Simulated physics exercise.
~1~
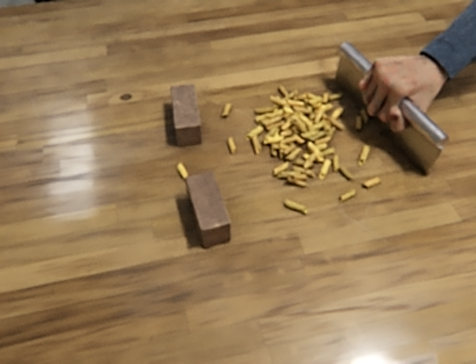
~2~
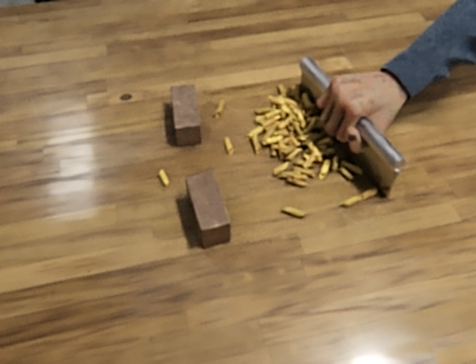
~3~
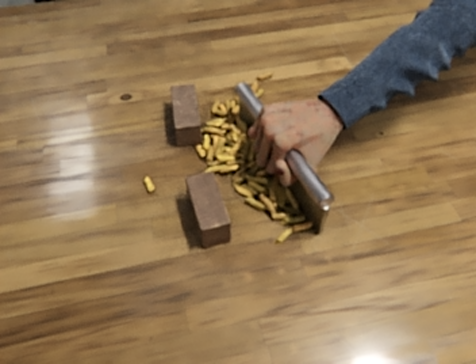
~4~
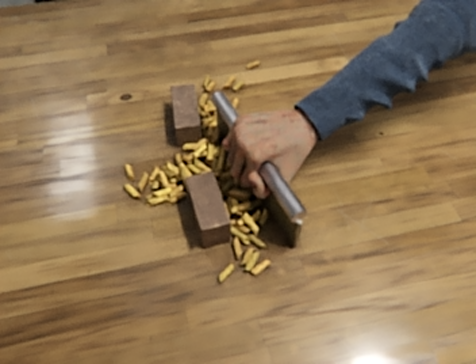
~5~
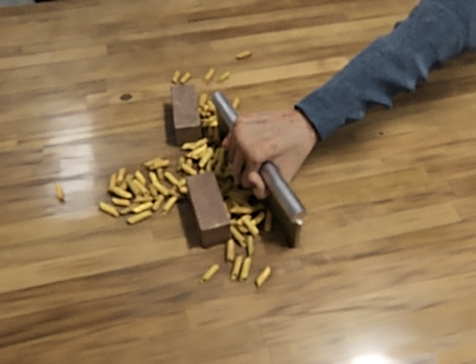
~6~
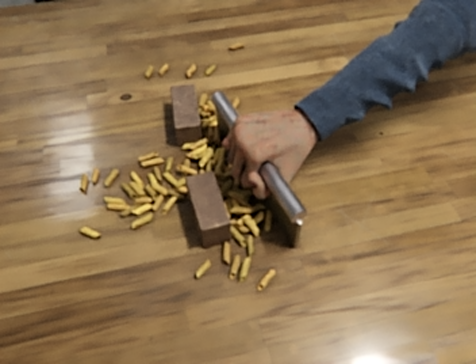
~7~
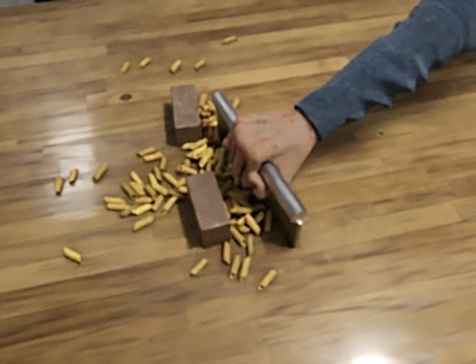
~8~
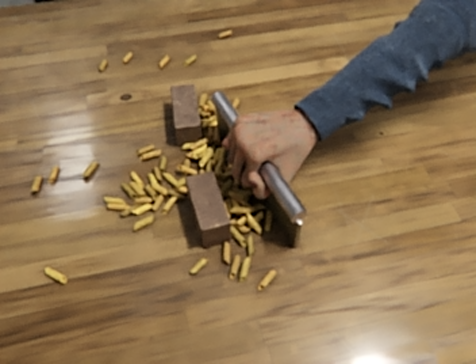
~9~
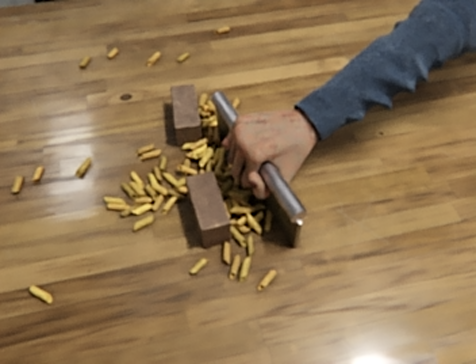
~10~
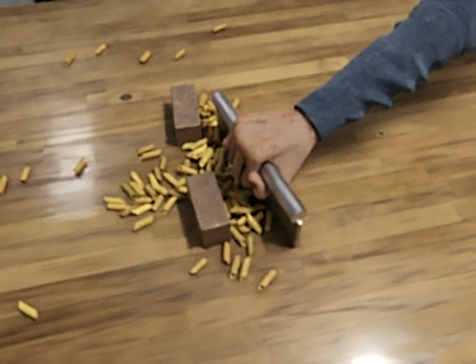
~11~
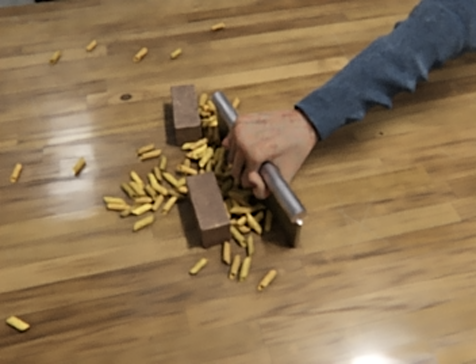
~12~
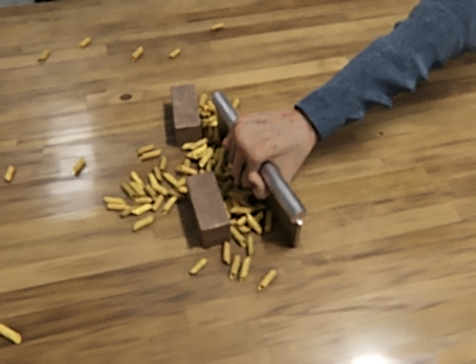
Hand with a metal scraper pushing yellow pasta pieces left against two brown blocks, some spilling through the gap and scattering beyond.
